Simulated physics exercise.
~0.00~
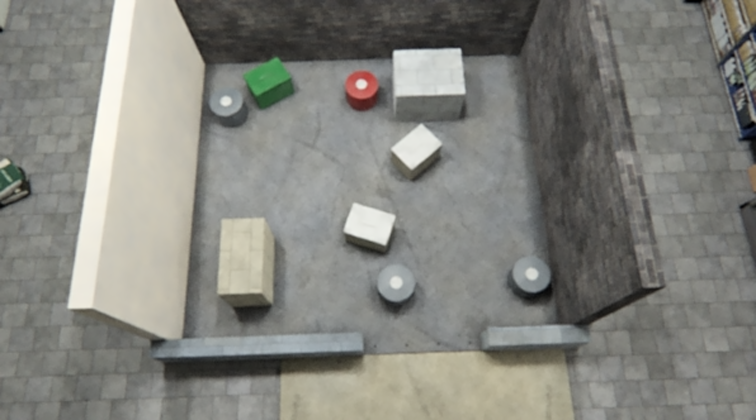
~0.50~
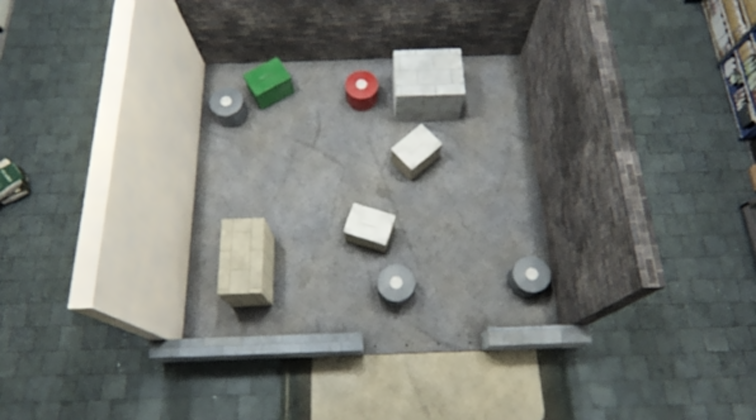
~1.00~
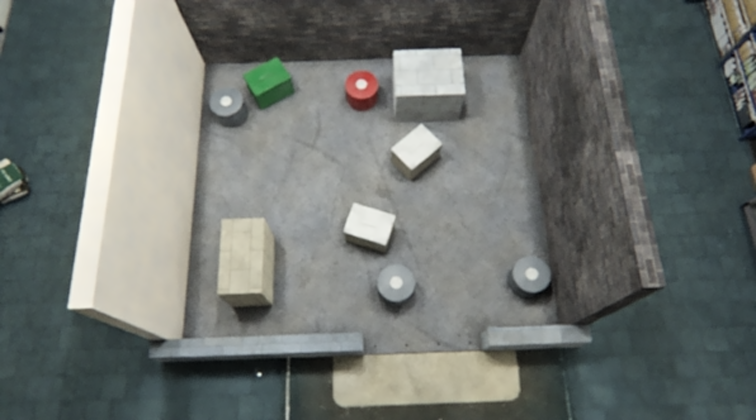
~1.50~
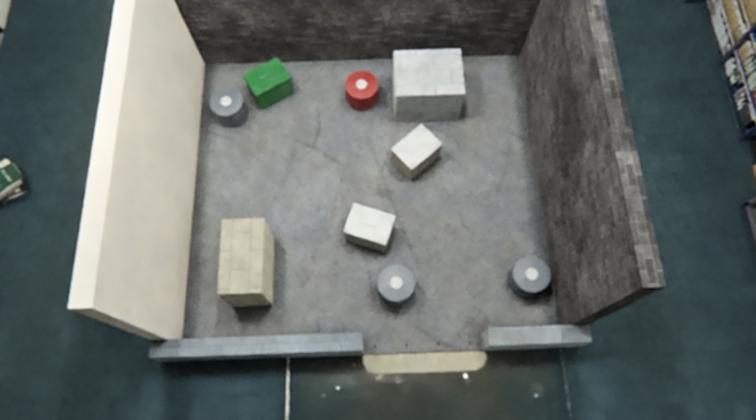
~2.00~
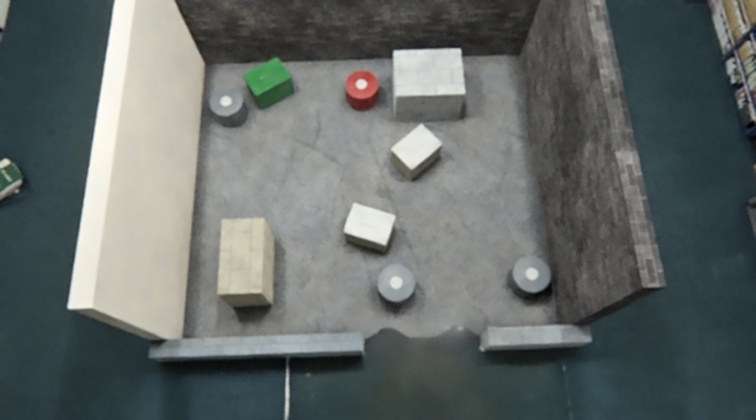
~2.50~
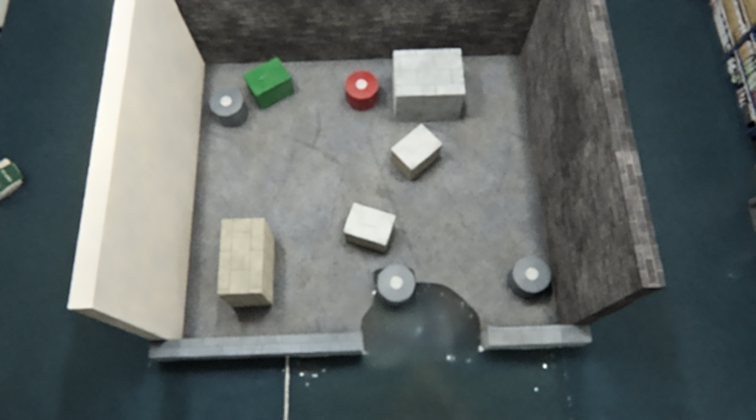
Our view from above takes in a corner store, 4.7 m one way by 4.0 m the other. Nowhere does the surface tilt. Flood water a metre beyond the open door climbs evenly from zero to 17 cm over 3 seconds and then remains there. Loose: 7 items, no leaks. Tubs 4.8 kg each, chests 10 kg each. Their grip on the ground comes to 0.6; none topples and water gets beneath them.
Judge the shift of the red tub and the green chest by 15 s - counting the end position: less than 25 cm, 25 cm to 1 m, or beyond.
By the end, the red tub has gone a long way and the green chest has gone a long way.
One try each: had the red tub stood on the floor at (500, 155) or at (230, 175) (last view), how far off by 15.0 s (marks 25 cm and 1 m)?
So, one try each: It goes a long distance the first time and goes a long distance the second.
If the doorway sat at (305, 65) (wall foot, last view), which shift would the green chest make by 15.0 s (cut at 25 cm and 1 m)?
Outcome: The green chest moves far off.
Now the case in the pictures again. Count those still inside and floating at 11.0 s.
The number is 7.
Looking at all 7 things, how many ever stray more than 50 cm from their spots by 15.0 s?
6 in all.
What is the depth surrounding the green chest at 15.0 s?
10 cm, roughly.
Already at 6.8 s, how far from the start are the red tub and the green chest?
Roughly 20 and 0 cm by then.
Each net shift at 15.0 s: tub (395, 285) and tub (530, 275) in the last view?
They've ended up 200 cm and 30 cm away, in that order.
After 3.5 s the red tub is near (362, 85), 0.0 m from its start, aground; the green chest is near (267, 76), 0.0 m from its start, aground; 0 afloat.
After 6.8 s the red tub is near (359, 71), 0.2 m from its start, aground; the green chest is near (267, 76), 0.0 m from its start, aground; 1 afloat.
After 11.0 s the red tub is near (240, 80), 1.7 m from its start, afloat; the green chest is near (228, 123), 0.9 m from its start, afloat; 7 afloat.
After 15.0 s the red tub is near (270, 188), 1.9 m from its start, afloat; the green chest is near (192, 276), 2.9 m from its start, afloat; 7 afloat.
